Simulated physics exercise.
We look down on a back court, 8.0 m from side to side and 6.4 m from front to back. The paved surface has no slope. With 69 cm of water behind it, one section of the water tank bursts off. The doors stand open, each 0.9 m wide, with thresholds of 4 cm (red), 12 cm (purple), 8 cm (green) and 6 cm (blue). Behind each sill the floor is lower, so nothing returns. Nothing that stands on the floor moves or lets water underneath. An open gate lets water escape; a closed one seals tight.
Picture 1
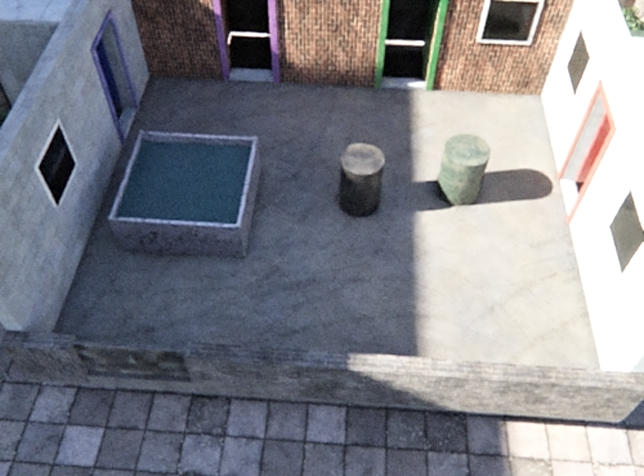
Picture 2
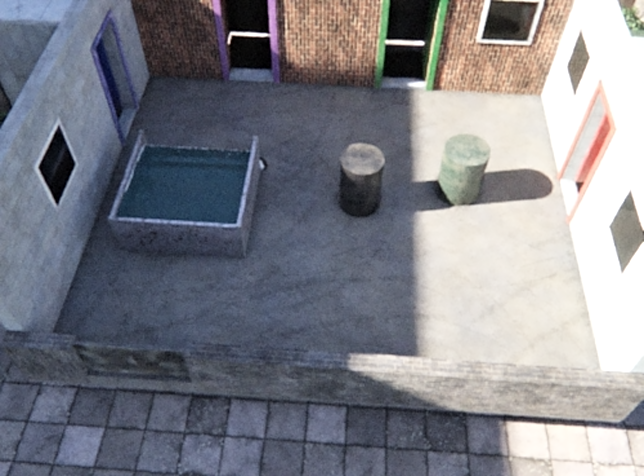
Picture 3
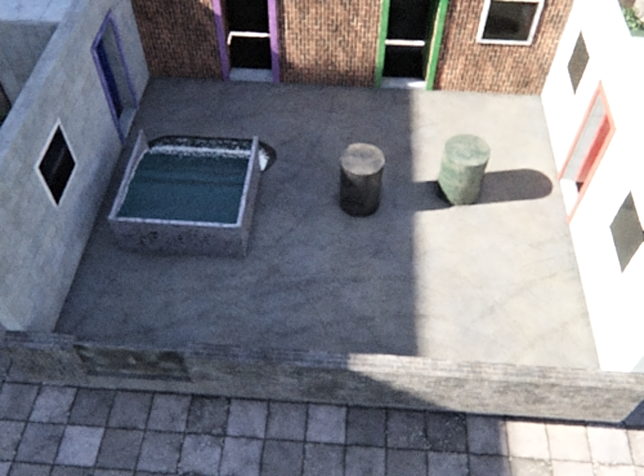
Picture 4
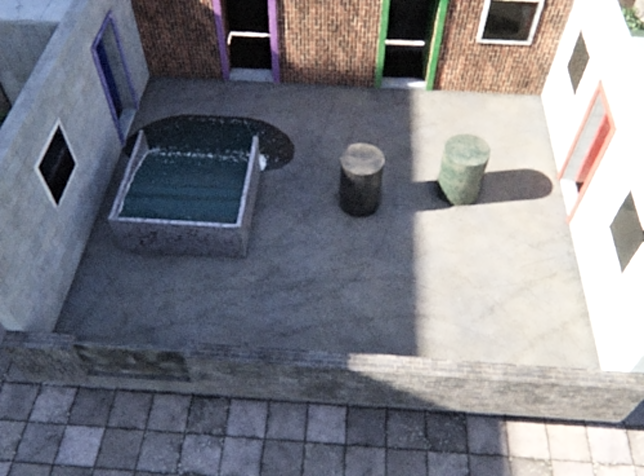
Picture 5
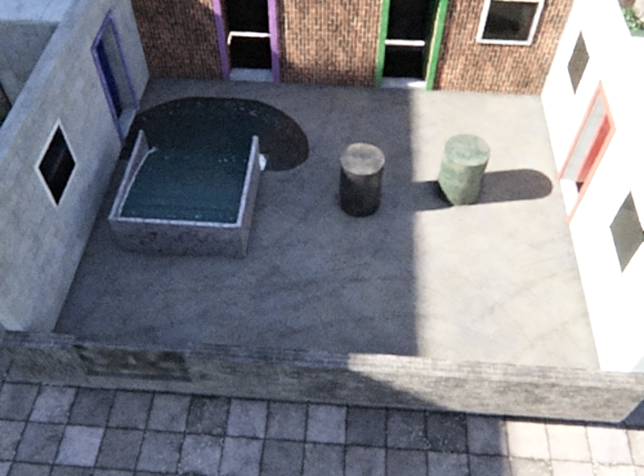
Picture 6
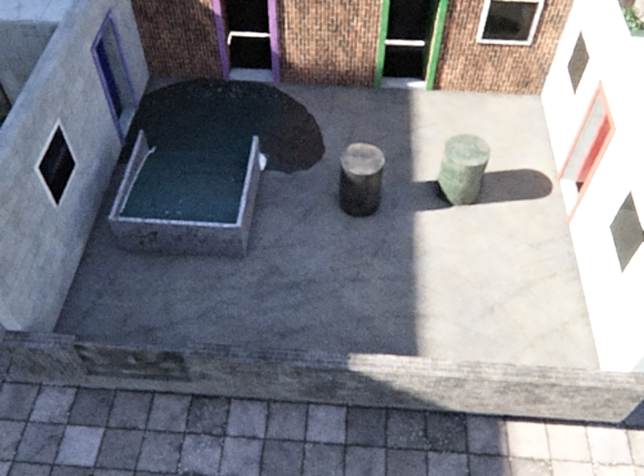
Water pouring from the far side of a square tank and spreading in a dark, widening pool across a paved courtyard.
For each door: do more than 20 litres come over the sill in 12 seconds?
The water let in: At the red door it exceeds the limit; at the purple door it goes over the limit; at the green door it keeps below the limit; at the blue door it passes the limit.
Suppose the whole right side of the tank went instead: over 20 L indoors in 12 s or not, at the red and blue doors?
Then: Red past it, blue below.
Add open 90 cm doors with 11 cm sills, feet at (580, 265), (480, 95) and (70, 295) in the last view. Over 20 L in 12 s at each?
In turn: Not over, below, below.
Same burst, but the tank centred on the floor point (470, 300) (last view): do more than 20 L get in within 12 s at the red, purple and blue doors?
Against that limit: Red over, purple not over, blue above.
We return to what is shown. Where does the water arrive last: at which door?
The red one.
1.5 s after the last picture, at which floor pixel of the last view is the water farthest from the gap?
Around (442, 93).
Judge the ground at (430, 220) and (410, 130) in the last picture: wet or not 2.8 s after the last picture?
In turn: Not reached, under water.
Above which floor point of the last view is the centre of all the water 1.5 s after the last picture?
Around (218, 136).
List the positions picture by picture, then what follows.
The first frame shows still water, 69 cm deep, in the water tank at (188, 180).
In the second frame, the front is at (263, 168), 1.1 m from the gap on the water tank's far side; 0.5 m2 of floor is under water; 69 cm left at the back of the water tank.
In the third frame, water pours out on the water tank's far side and has run 1.2 m, to (270, 152); typically 13 cm deep outside, 69 cm at the water tank's back.
In the fourth frame, the front is at (282, 137), 1.6 m from the gap on the water tank's far side; 3.2 m2 of floor is under water; 66 cm left at the back of the water tank.
In the fifth frame, water pours out on the water tank's far side and has run 2.0 m, to (167, 105); typically 8 cm deep outside, 59 cm at the water tank's back.
In the sixth frame, the front is at (252, 84), 2.5 m from the gap on the water tank's far side; 7.0 m2 of floor is under water; 59 cm left at the back of the water tank.
Then, 0.7 s after the last picture water covers 20 % of the floor and is deepest (45 cm) near (147, 84); red door not reached, purple door 33 cm at the sill, 82 L in, green door not reached, blue door 12 cm at the sill, 7 L in.
Then, 1.5 s after the last picture water covers 25 % of the floor and is deepest (38 cm) near (149, 78); red door not reached, purple door 33 cm at the sill, 210 L in, green door 8 cm at the sill, 0 L in, blue door 14 cm at the sill, 29 L in.
Then, 2.8 s after the last picture water covers 35 % of the floor and is deepest (20 cm) near (127, 139); red door not reached, purple door 20 cm at the sill, 317 L in, green door 8 cm at the sill, 0 L in, blue door 16 cm at the sill, 114 L in.
Then, 6.3 s after the last picture water covers 70 % of the floor and is deepest (12 cm) near (548, 129); red door 8 cm at the sill, 24 L in, purple door 7 cm at the sill, 335 L in, green door 4 cm at the sill, 1 L in, blue door 7 cm at the sill, 167 L in.
Then, 11.3 s after the last picture water covers 95 % of the floor and is deepest (7 cm) near (567, 392); red door 5 cm at the sill, 40 L in, purple door 3 cm at the sill, 335 L in, green door 5 cm at the sill, 1 L in, blue door 4 cm at the sill, 168 L in.
